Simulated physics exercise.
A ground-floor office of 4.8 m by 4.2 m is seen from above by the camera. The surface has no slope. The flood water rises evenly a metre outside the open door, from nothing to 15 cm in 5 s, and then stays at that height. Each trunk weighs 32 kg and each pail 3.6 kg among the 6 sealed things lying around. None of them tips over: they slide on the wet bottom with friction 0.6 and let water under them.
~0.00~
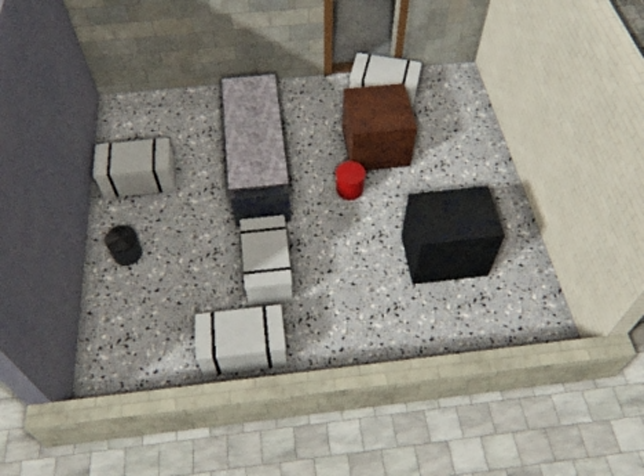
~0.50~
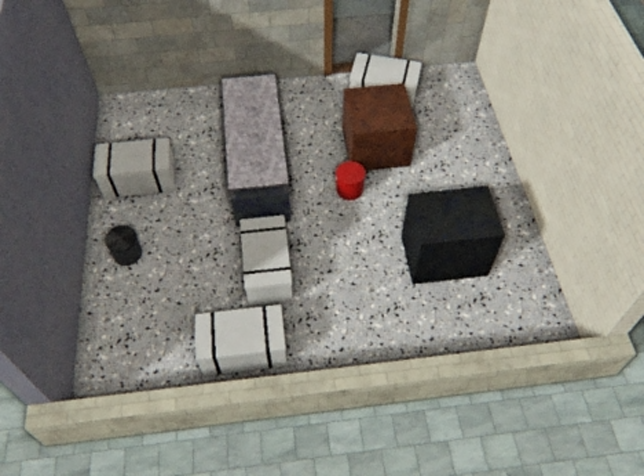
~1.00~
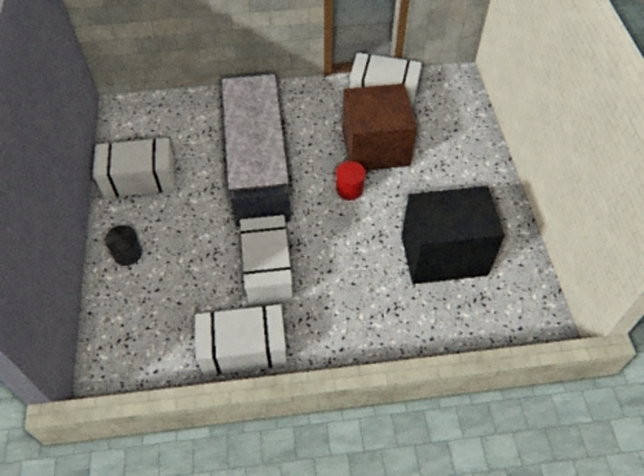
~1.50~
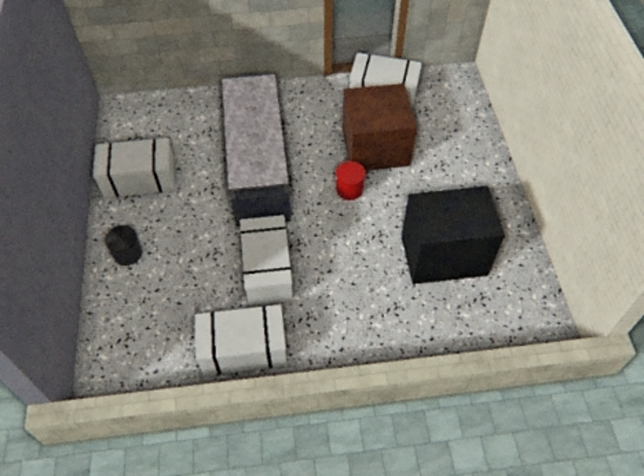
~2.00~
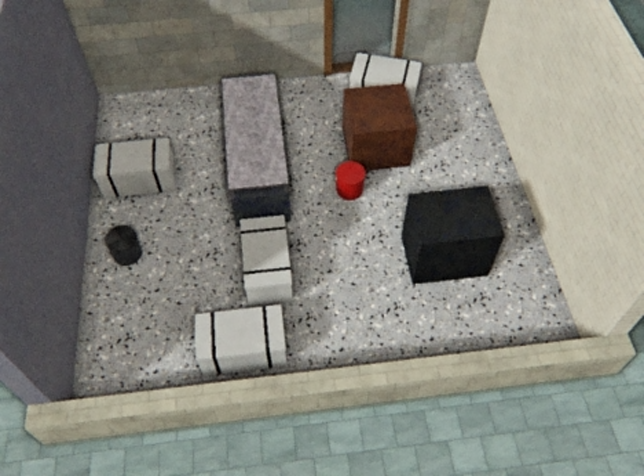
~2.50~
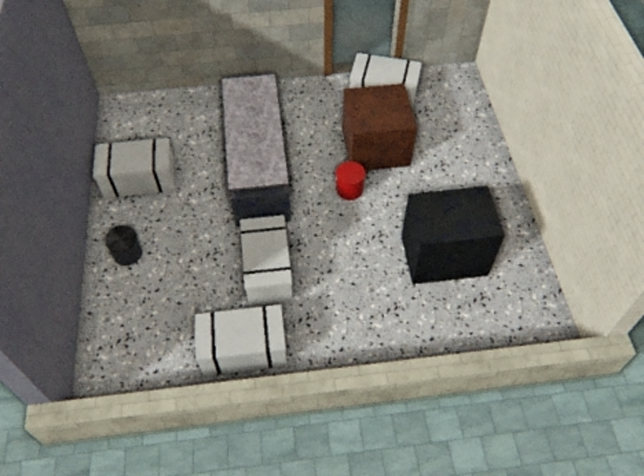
Water spread over the paving outside and slowly turned it a deeper blue-green, while the red pail, the boxes and the rest of the things on the speckled office floor stayed still.
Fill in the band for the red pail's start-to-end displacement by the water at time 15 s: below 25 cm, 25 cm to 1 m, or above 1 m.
Displacement band: Below 25 cm.
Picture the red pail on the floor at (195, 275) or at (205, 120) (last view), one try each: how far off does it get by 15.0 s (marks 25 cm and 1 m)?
Hardly budges, then hardly budges.
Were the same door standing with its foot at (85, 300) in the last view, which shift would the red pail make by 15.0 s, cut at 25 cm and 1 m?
With that change, the red pail keeps still.
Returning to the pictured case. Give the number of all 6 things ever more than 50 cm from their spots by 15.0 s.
All told, that gives 0.
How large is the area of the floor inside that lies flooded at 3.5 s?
Wet: Near 0.5 m2.
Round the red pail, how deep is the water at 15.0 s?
Depth approx. 4 cm.
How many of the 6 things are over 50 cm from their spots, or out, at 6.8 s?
By that time the total stands at 0.
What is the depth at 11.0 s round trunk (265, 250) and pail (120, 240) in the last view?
I'd estimate 1 cm for the first and 0 cm for the second.
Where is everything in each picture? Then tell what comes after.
The first picture shows the red pail at (351, 173), on the bottom; water covers 0.0 m2; 0 of 6 have shifted.
The second picture shows the red pail at (351, 173), on the bottom; 0.0 m2 under water; 0 of 6 have shifted.
The third picture shows the red pail at (351, 173) rests on the ground; 0.0 m2 under water; 0 of 6 have shifted.
The fourth picture shows the red pail at (351, 173), on the bottom; 0.0 m2 under water; 0 of 6 have shifted.
The fifth picture shows the red pail at (351, 173) rests on the ground; 0.0 m2 under water; 0 of 6 have shifted.
The sixth picture shows the red pail at (351, 173), on the bottom; water covers 0.0 m2; 0 of 6 have shifted.
After 3.5 s the red pail is near (351, 173), 0.0 m from its start, aground; 0 afloat.
After 6.8 s the red pail is near (351, 173), 0.0 m from its start, aground; 0 afloat.
After 11.0 s the red pail is near (351, 173), 0.0 m from its start, aground; 0 afloat.
After 15.0 s the red pail is near (351, 173), 0.0 m from its start, aground; 0 afloat.
